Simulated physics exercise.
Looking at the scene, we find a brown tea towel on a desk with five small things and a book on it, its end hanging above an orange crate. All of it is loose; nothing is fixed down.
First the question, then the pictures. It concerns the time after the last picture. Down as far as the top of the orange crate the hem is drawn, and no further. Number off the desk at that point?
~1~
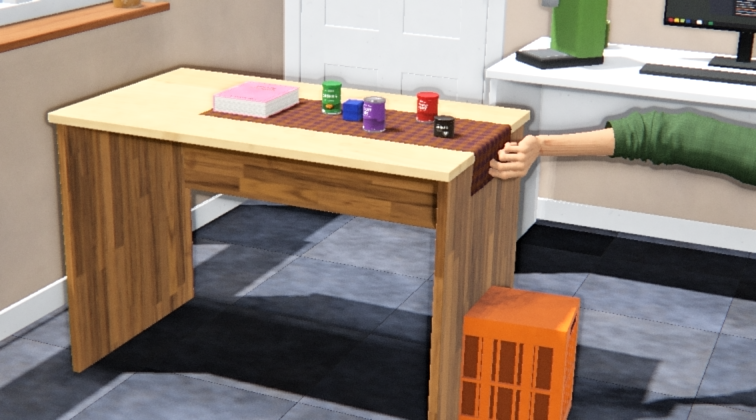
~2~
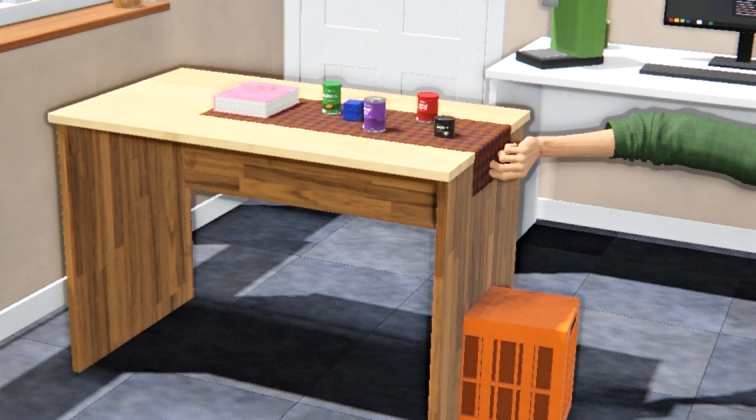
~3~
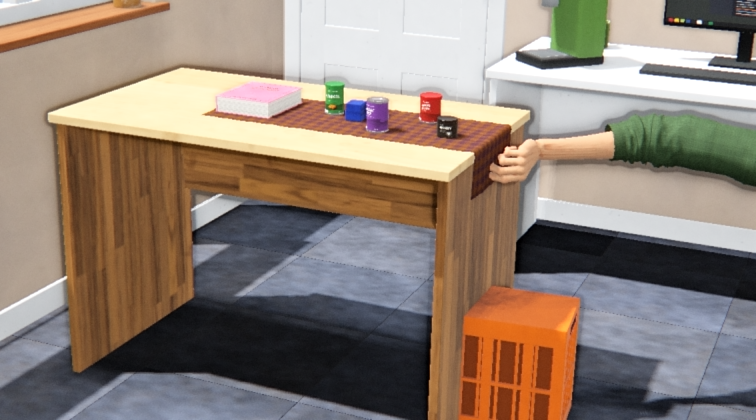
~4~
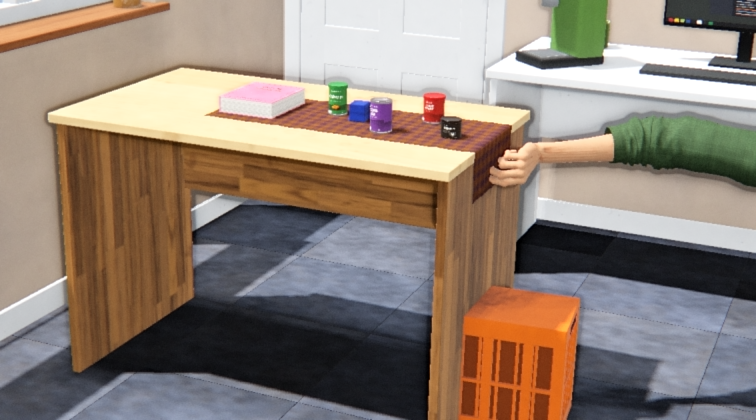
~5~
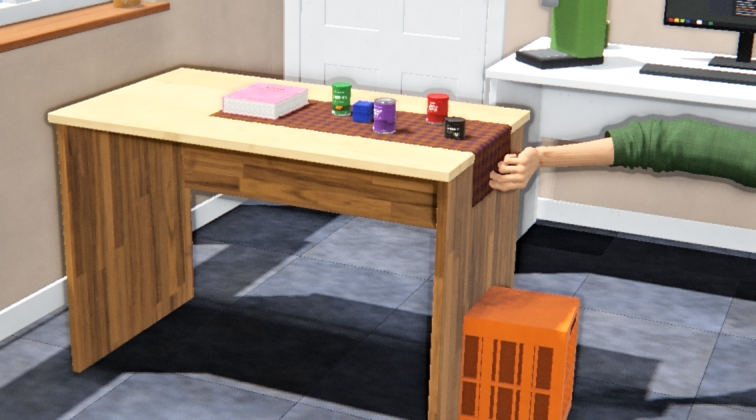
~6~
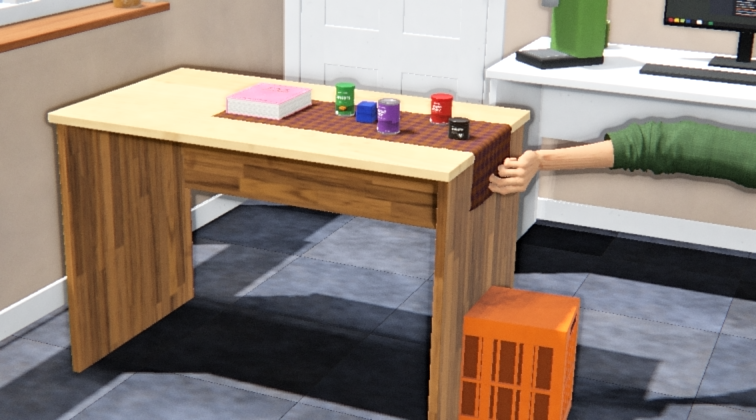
You will see three of them fall.
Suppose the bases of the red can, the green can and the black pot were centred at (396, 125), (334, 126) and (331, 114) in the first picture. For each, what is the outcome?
The red can ends up off; the green can stays put; the black pot stays put.
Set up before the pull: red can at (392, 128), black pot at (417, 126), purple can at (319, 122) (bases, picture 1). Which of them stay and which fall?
Red can: Lost. Black pot: Lost. Purple can: Safe.
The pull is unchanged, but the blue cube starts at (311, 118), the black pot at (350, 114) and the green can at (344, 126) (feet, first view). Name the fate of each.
As for the blue cube, it holds its spot; the black pot, it holds its spot; the green can, it holds its spot.
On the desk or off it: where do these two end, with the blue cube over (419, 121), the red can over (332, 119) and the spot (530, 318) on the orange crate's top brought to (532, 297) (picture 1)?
Here's what happens: The blue cube leaves its perch, the red can remains aboard.
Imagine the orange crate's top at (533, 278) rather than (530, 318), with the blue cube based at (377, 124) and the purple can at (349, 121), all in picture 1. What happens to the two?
Outcome for the blue cube: It stays. Outcome for the purple can: It stays.
Soon after, hem near (490, 240); black pot gone.
Then, hem near (489, 286); black pot and red can gone.
At rest, hem on the crate; black pot, red can and purple can gone. The desk loses three.
